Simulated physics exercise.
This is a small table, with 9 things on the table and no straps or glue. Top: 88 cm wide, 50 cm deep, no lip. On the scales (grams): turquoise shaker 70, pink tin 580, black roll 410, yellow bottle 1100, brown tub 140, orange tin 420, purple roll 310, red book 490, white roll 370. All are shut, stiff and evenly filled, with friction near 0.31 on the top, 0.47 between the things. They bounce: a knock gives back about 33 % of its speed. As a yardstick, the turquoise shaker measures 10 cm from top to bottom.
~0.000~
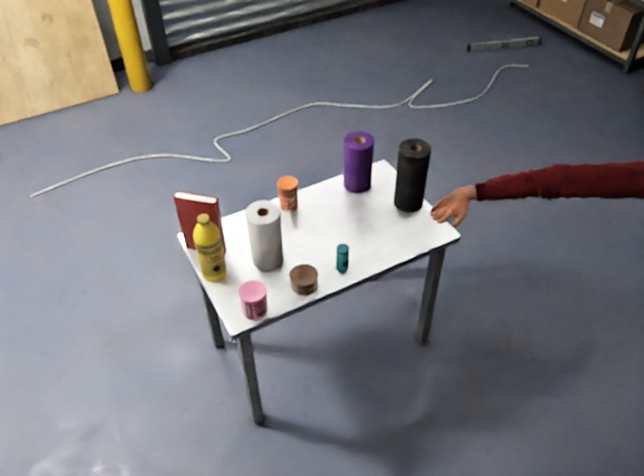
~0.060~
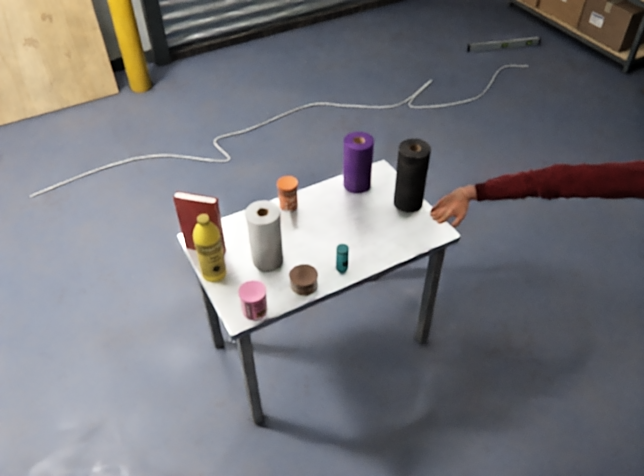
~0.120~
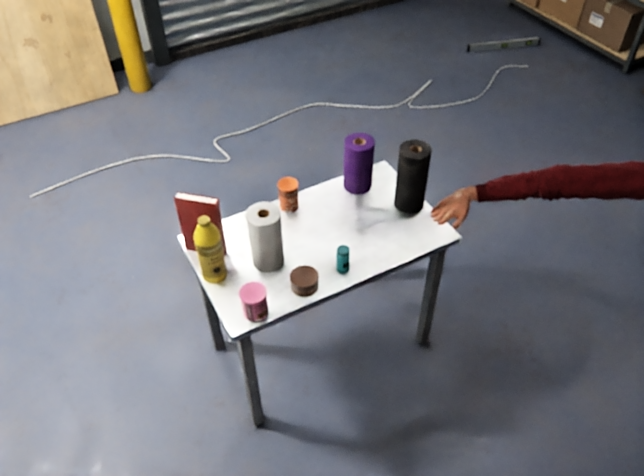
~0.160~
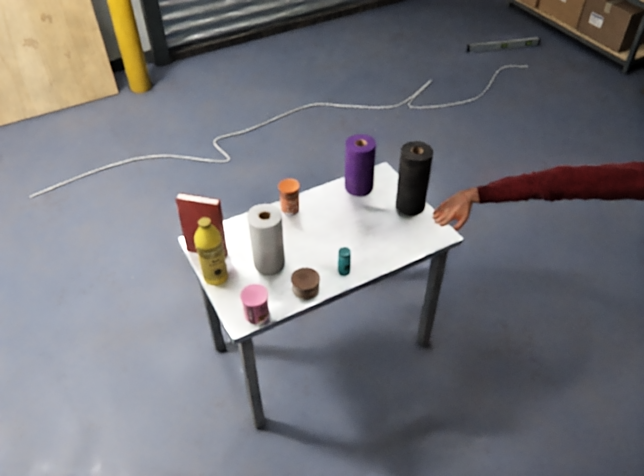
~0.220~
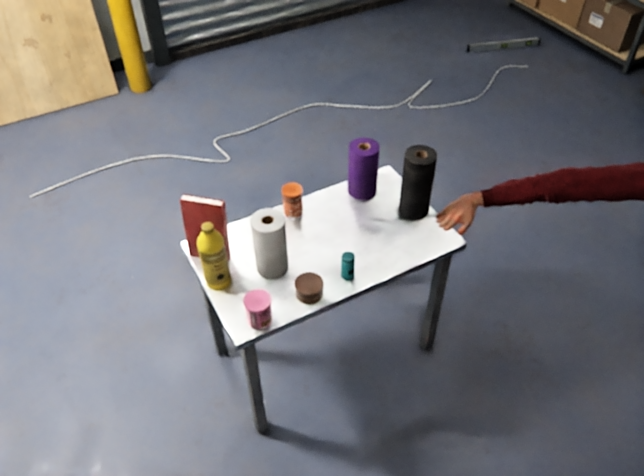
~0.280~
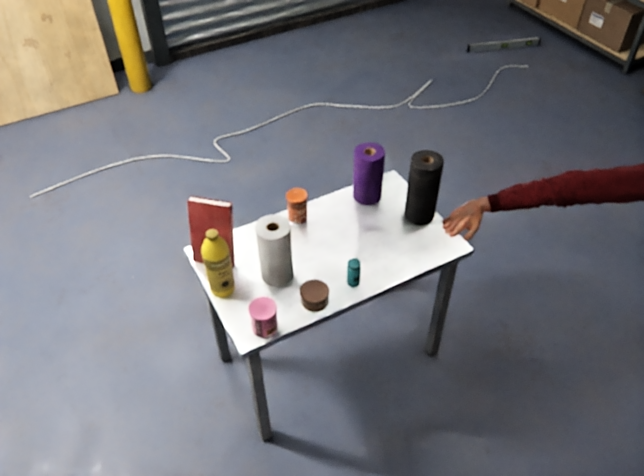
We see a red-sleeved arm with its hand at the right edge of a small white table holding rolls, containers and a red book; the table slowly shifts slightly forward and right, carrying the items, as the book leans slightly.
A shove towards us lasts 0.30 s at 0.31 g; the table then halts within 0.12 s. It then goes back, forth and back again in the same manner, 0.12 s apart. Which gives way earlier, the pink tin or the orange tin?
It is the former, the pink tin.
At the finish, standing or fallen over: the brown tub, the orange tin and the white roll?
The brown tub tips over; the orange tin is still upright; the white roll stays upright.
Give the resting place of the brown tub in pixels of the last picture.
At about (301, 372).
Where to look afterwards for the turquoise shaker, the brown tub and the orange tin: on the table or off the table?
The turquoise shaker ends off the table; the brown tub finishes off the table; the orange tin is still on the table.
After 0.68 s, table along by 18 cm; turquoise shaker, pink tin and brown tub now off the table; orange tin slid 9 cm near (324, 241); red book on its side.
After 0.98 s, table along by 1 cm; orange tin slid 12 cm near (305, 216); red book on its side; yellow bottle slid 12 cm.
After 1.38 s, table along by 9 cm; orange tin slid 6 cm near (307, 219); red book on its side; yellow bottle slid 6 cm.
After 1.98 s, table along by 5 cm; orange tin slid 15 cm near (315, 229); red book on its side; black roll slid 15 cm.
At rest (2.8 s), off the table, turquoise shaker, pink tin and brown tub; tipped over on the table, red book; not toppled but over 5 cm from the start, black roll, yellow bottle, orange tin, purple roll and white roll. Seen from the same camera at the end, orange tin near (299, 209). Pink tin went at 0.54 s; orange tin was never lost.
